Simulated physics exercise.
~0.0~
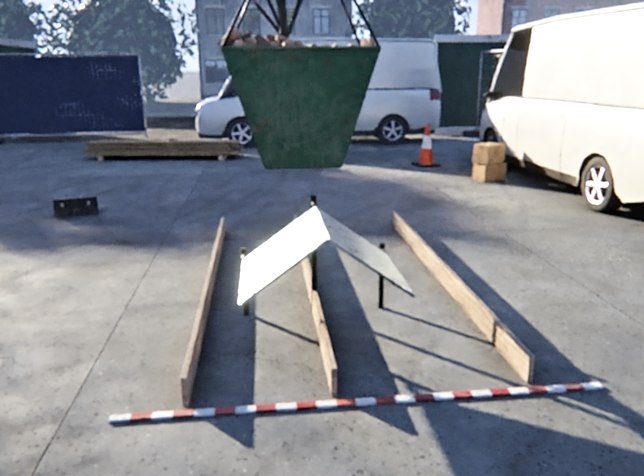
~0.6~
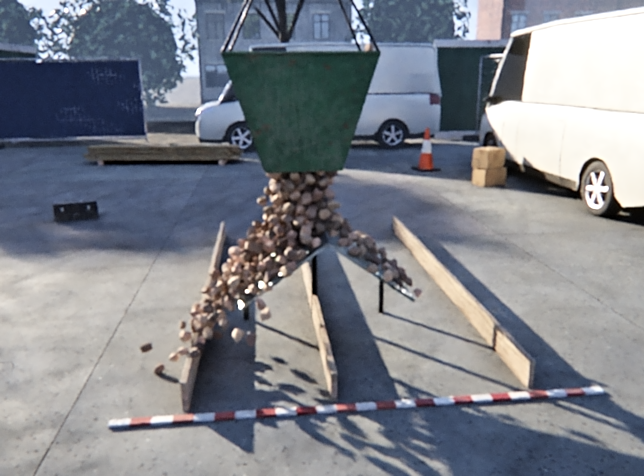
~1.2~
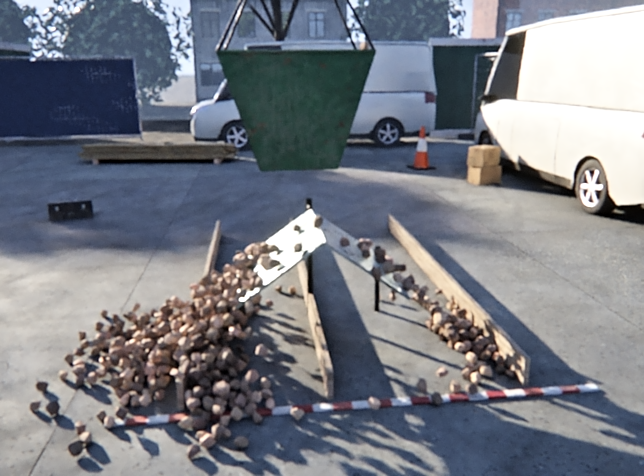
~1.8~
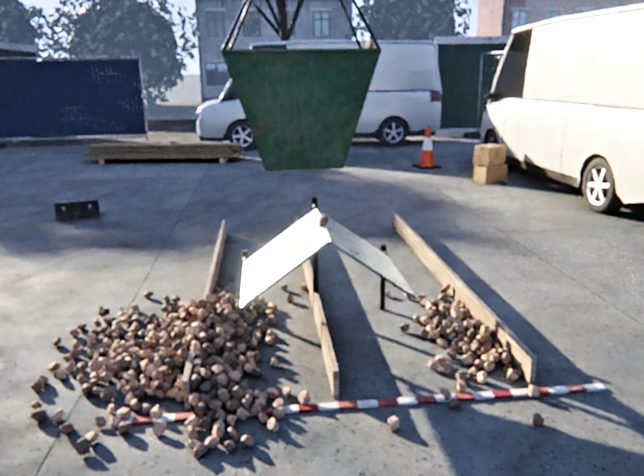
A green skip hanging over a paved yard dropped a load of brownish stones onto a peaked metal sheet, which split them both ways, and they settled in a large heap spilling past the left board and a smaller pile on the right.
